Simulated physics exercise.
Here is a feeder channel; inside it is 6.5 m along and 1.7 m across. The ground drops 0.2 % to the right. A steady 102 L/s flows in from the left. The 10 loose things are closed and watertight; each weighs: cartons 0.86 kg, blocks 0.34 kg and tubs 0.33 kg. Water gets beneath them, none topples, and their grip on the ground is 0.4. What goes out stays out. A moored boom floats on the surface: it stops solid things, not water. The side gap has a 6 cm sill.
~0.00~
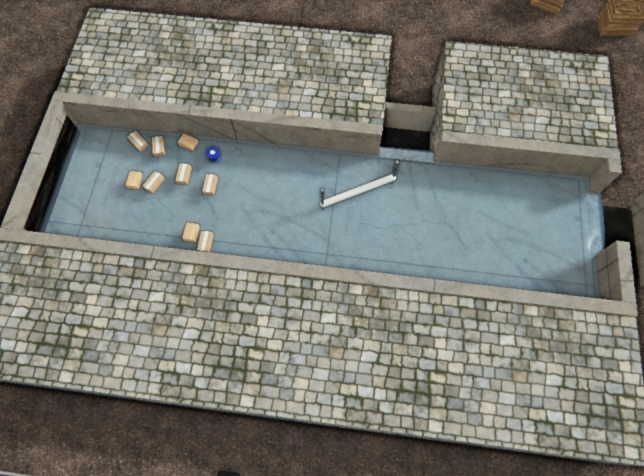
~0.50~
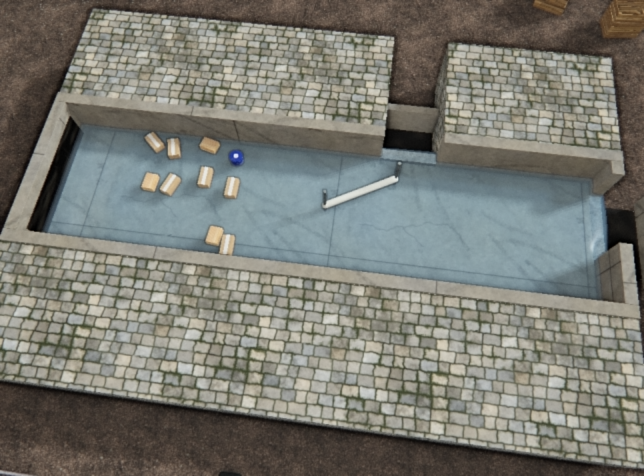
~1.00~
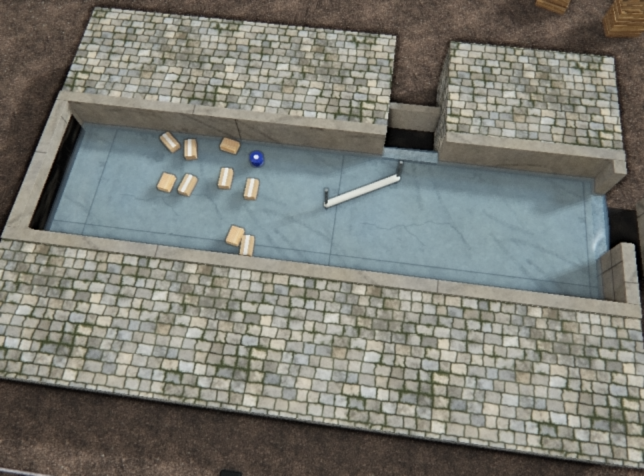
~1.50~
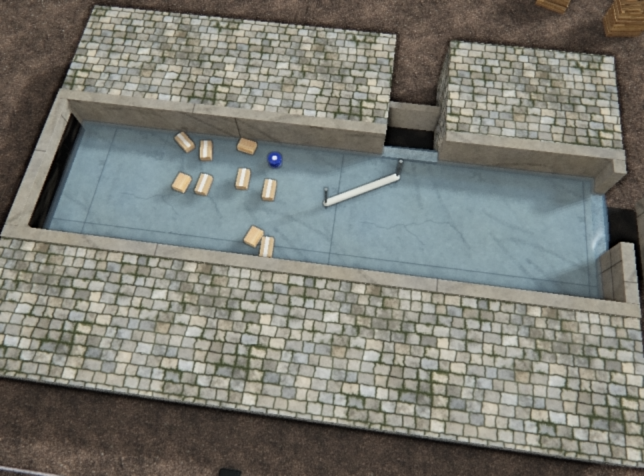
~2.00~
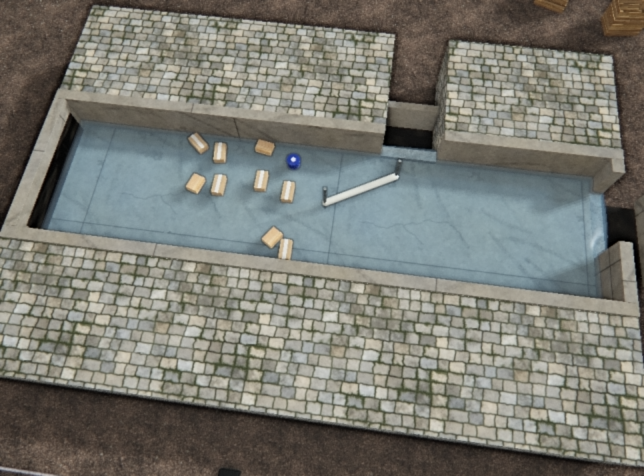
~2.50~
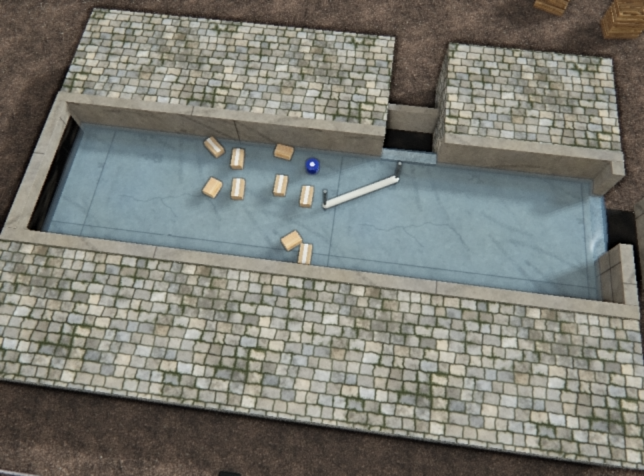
A stone-walled channel held shallow water, and in it a loose cluster of tan blocks and a blue tub drifted steadily right together, nearing a slanted white boom that stayed in place.
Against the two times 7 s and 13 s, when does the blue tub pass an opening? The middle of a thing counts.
It leaves before the first time.
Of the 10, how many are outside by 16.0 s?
I count 10.
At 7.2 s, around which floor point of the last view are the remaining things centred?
Near (408, 200).
After 3.5 s the blue tub is near (350, 168), 1.7 m from its start, afloat; 0 of 10 are out; 10 afloat.
After 7.2 s the blue tub has gone out (at 5.6 s); 4 of 10 are out; 6 afloat.
After 12.0 s the blue tub has gone out (at 5.6 s); 10 of 10 are out; 0 afloat.
After 16.0 s the blue tub has gone out (at 5.6 s); 10 of 10 are out; 0 afloat.
